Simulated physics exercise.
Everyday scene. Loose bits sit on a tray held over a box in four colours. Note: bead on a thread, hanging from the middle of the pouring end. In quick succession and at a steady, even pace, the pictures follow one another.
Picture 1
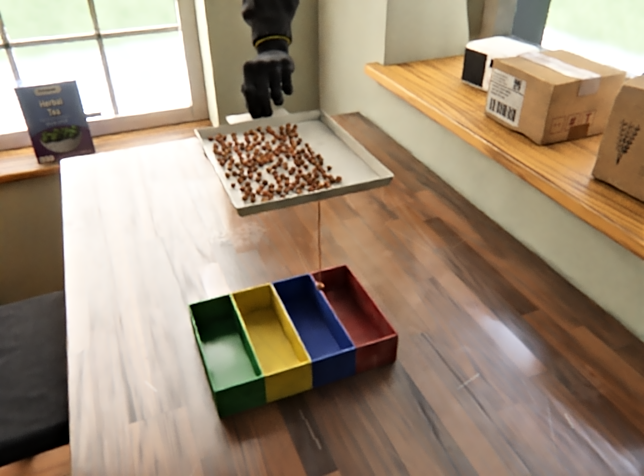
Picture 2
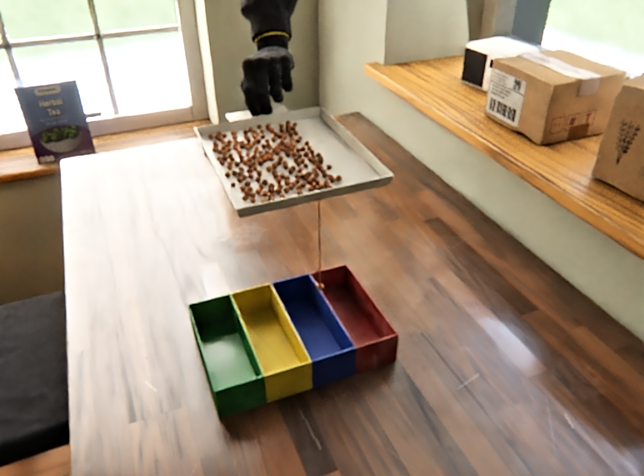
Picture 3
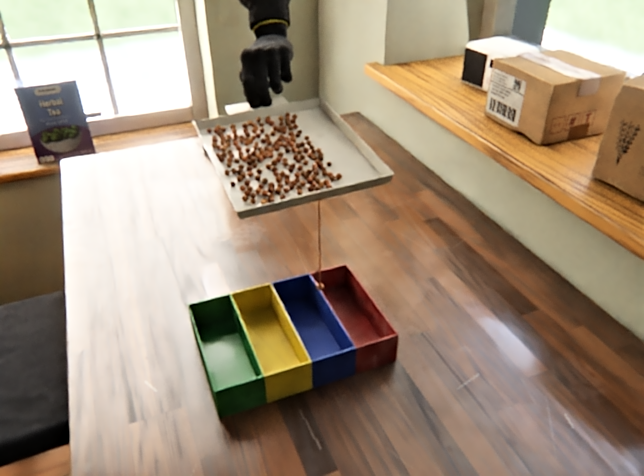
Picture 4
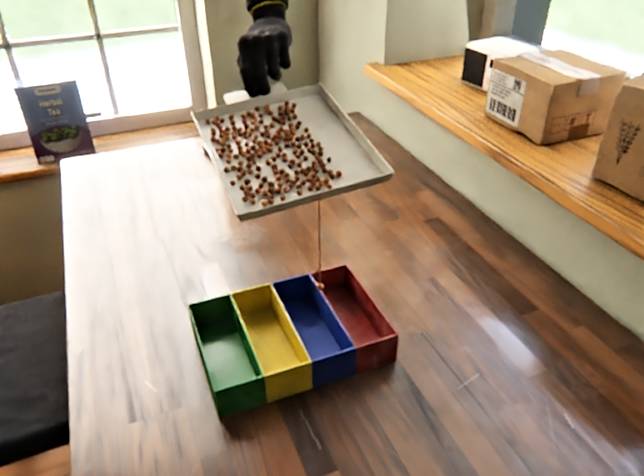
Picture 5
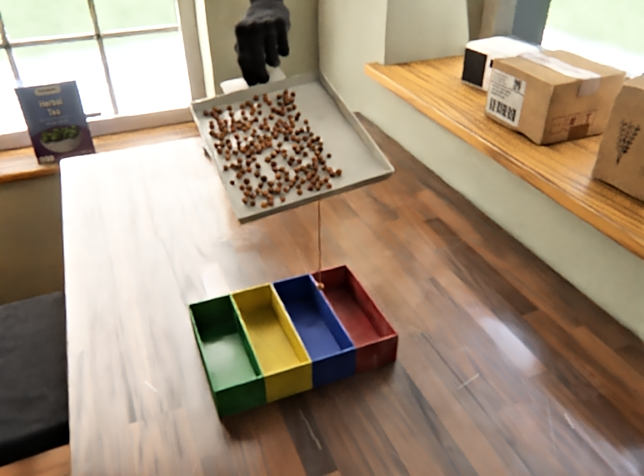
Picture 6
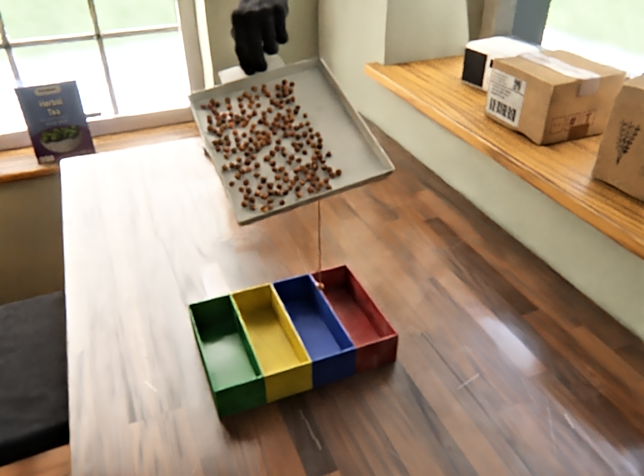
A black-gloved hand tilts a pale tray of small brown balls above a wooden table by a window, seen from slightly above with a still camera. Below it sits an open box with green, yellow, blue and red cells from left to right, a bead hanging on a thread, cartons on the right ledge. The tray starts level, then its near edge steadily dips toward the left corner.
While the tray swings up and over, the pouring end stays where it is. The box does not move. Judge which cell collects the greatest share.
I would say the yellow one.
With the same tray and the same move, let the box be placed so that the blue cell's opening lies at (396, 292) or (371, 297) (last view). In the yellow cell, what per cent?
Respectively 0 % and 0 %.
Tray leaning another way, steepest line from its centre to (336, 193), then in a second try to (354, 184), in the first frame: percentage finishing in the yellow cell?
0 % and 0 %.
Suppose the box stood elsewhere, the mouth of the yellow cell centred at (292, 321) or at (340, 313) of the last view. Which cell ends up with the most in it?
First try: That green cell. Second try: That green cell.
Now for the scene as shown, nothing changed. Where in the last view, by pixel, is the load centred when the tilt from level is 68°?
Check around (259, 203) in the last picture.
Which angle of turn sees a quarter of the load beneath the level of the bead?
About 95 degrees.
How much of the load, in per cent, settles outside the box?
Estimated share: About 0 %.
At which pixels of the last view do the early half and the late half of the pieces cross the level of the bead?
Around (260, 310) at first; around (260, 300) after that.
Soon after the last picture, tray tipped steeply; most on the tray; a small part in the green cell; a stray few in the yellow cell; a small part falling or outside the box.
A little later, tray tipped past a quarter turn; a small part on the tray; about half in the yellow cell; a small part in the green cell; a small part in the blue cell; about a quarter falling or outside the box.
Later still, tray tipped past a quarter turn; most in the yellow cell; a small part in the green cell; a small part in the blue cell; a stray few falling or outside the box.
At rest, tray tipped past a quarter turn; most in the yellow cell; a small part in the green cell; a small part in the blue cell; none in the red cell; a stray few outside the box.
